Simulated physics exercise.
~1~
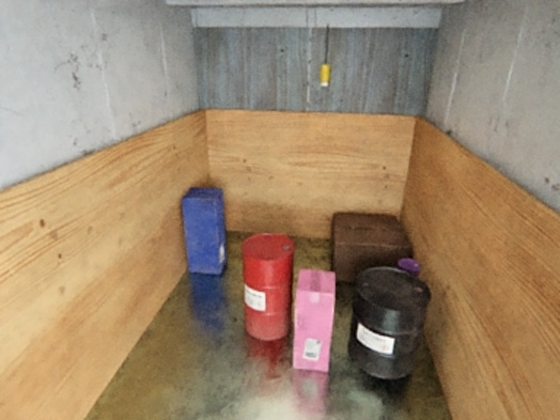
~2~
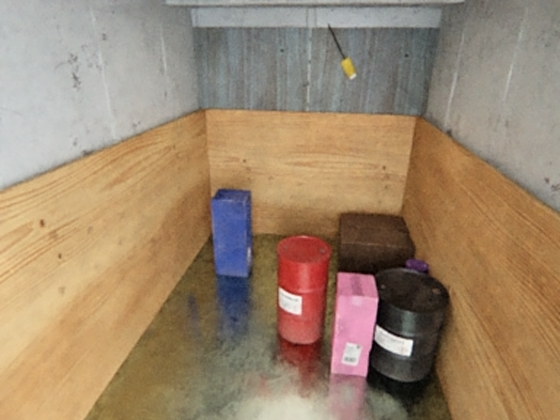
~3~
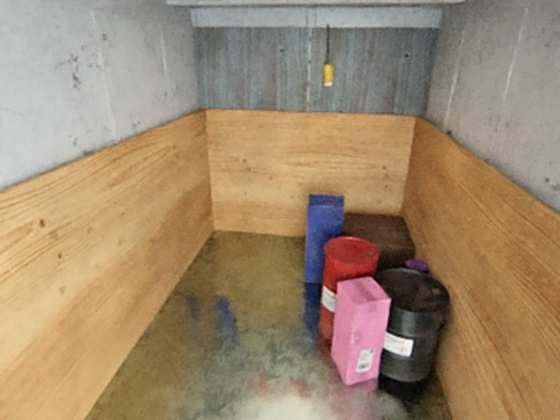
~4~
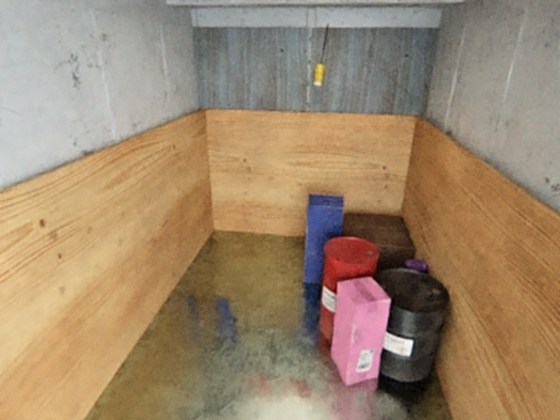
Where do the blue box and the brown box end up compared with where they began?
The blue box ends up well to the right of where it began, in front of the brown box, while the brown box keeps its place at the back right.
